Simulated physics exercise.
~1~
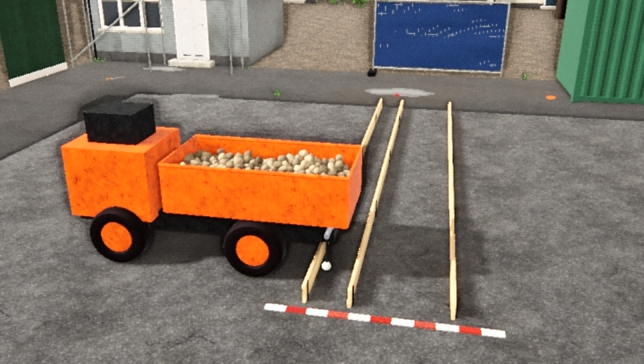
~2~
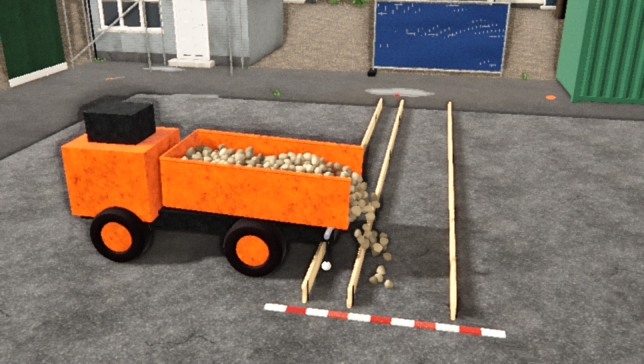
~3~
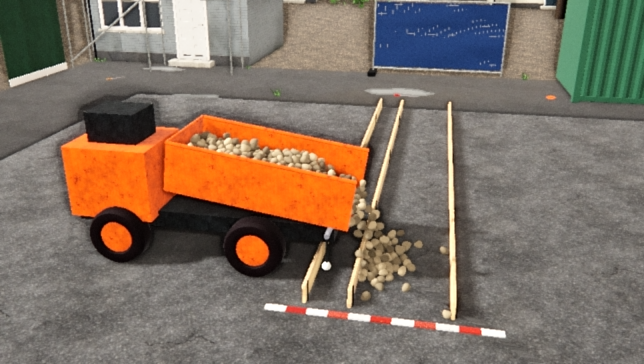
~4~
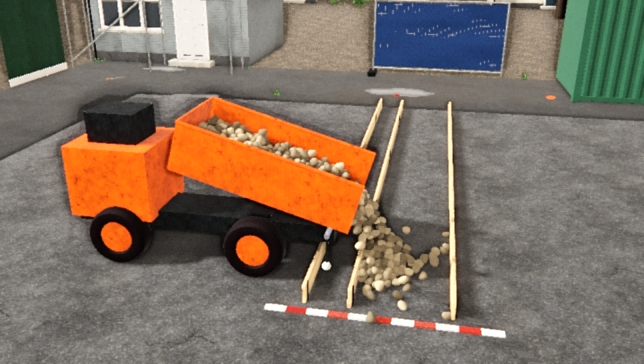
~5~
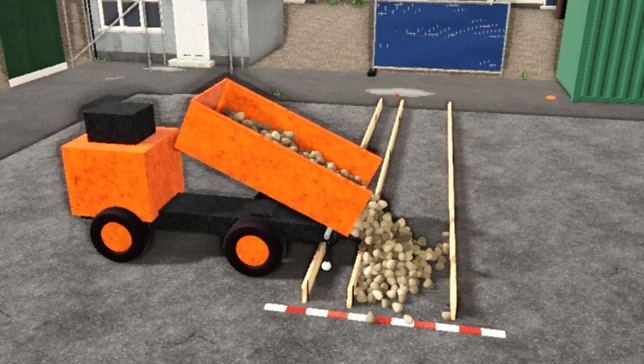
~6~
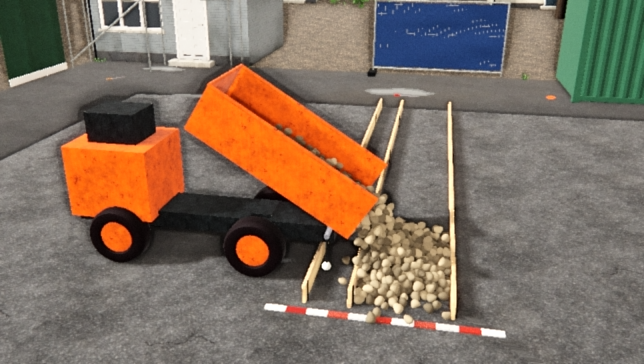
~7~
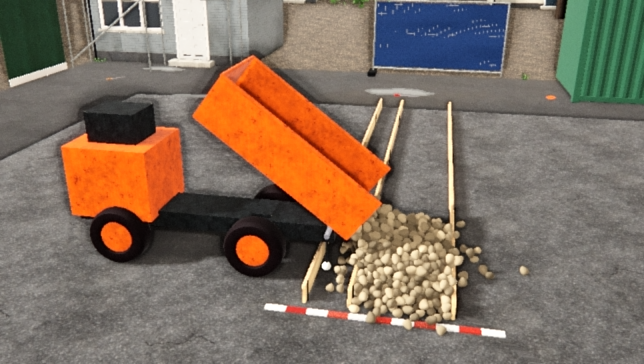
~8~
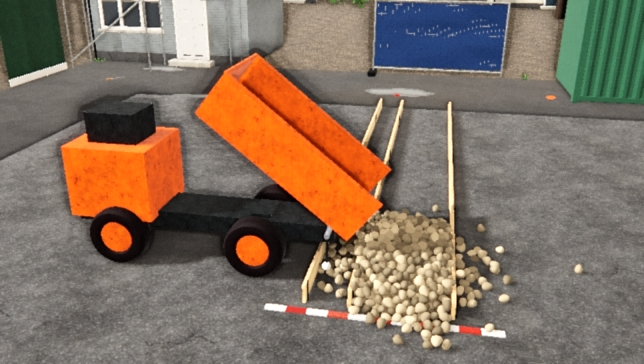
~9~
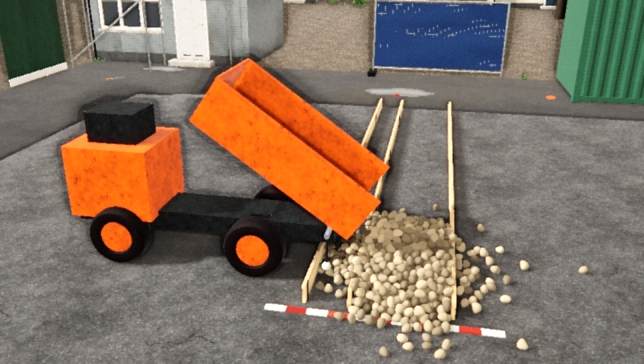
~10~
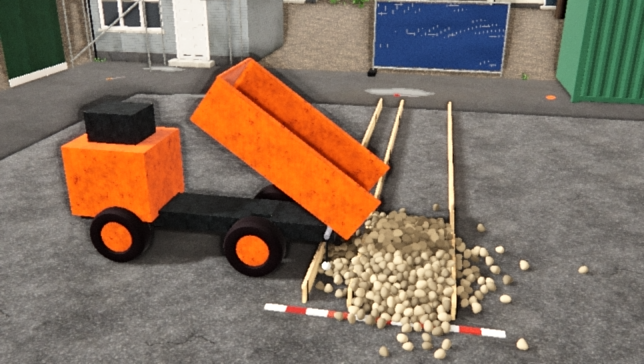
At first, an orange truck with a black block on its cab stands on gray paving, its open bed loaded with pale, rounded stones beside three long wooden boards. The bed begins to tilt, and stones spill from its right end over the nearer boards. As it rises steeply, the heap grows, mostly between the middle and right boards. The last stones rush out as the bed jolts, and some tumble past the right board and over the red-and-white staff. Finally, the emptied bed stays raised above a broad, still pile, with a few stones scattered to the right.
